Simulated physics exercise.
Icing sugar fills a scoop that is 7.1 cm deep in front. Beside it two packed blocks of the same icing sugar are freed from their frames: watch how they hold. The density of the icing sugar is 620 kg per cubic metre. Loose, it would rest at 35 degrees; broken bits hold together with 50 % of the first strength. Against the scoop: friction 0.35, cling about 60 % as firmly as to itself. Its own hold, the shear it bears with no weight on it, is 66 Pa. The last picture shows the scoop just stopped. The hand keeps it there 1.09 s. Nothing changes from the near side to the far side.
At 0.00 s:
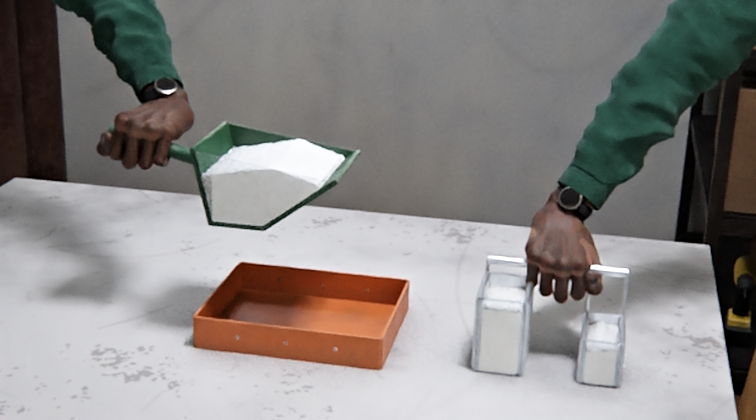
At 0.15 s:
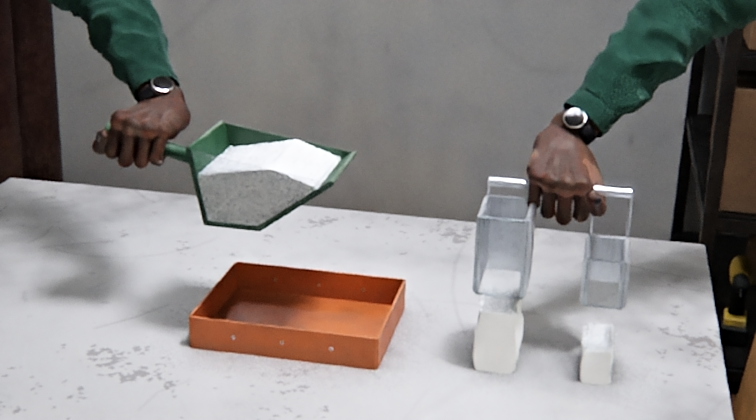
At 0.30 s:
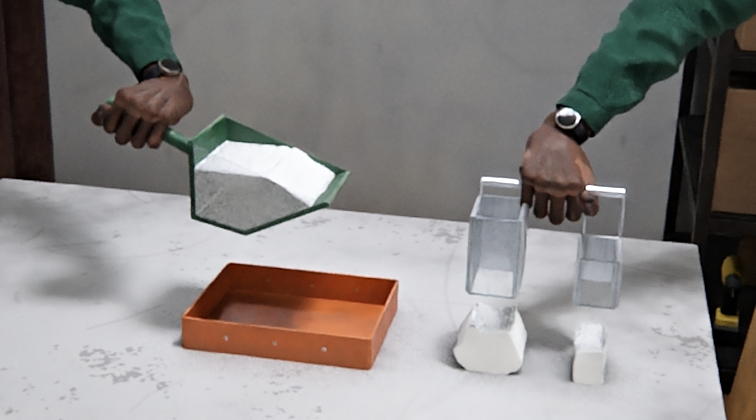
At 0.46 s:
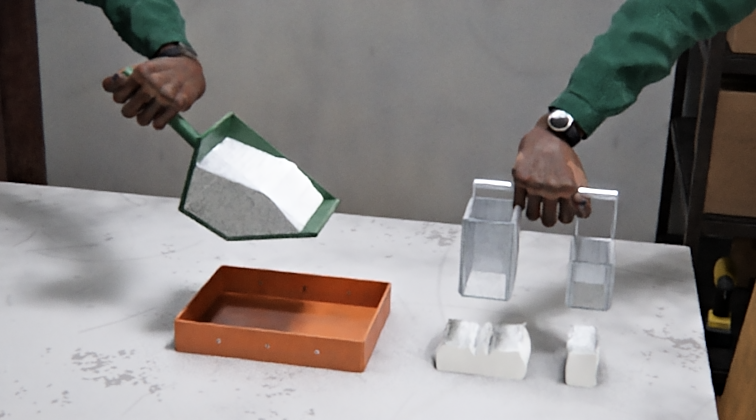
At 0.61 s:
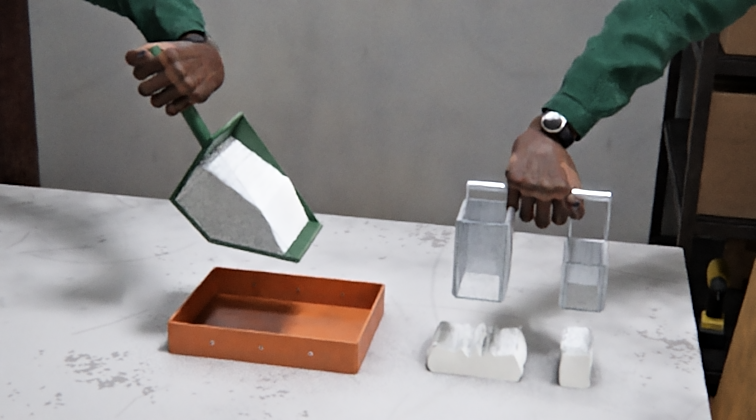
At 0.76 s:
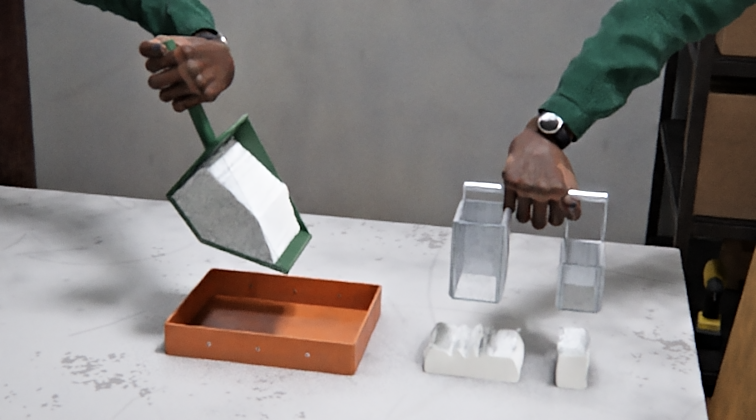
A person lifts moulds off two white blocks, the left slumping, and tilts a full scoop.
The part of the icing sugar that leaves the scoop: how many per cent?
The part of the icing sugar that leaves the scoop is near 0 %.
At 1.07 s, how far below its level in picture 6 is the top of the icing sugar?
About 0.0 cm.
After 0.90 s, the scoop is at 53 degrees and 0 % has left it.
After 1.07 s, the scoop is at 53 degrees and 0 % has left it.
After 1.24 s, the scoop is at 53 degrees and 0 % has left it.
After 1.41 s, the scoop is at 53 degrees and 0 % has left it.
After 1.85 s, the scoop is at 53 degrees and 0 % has left it.
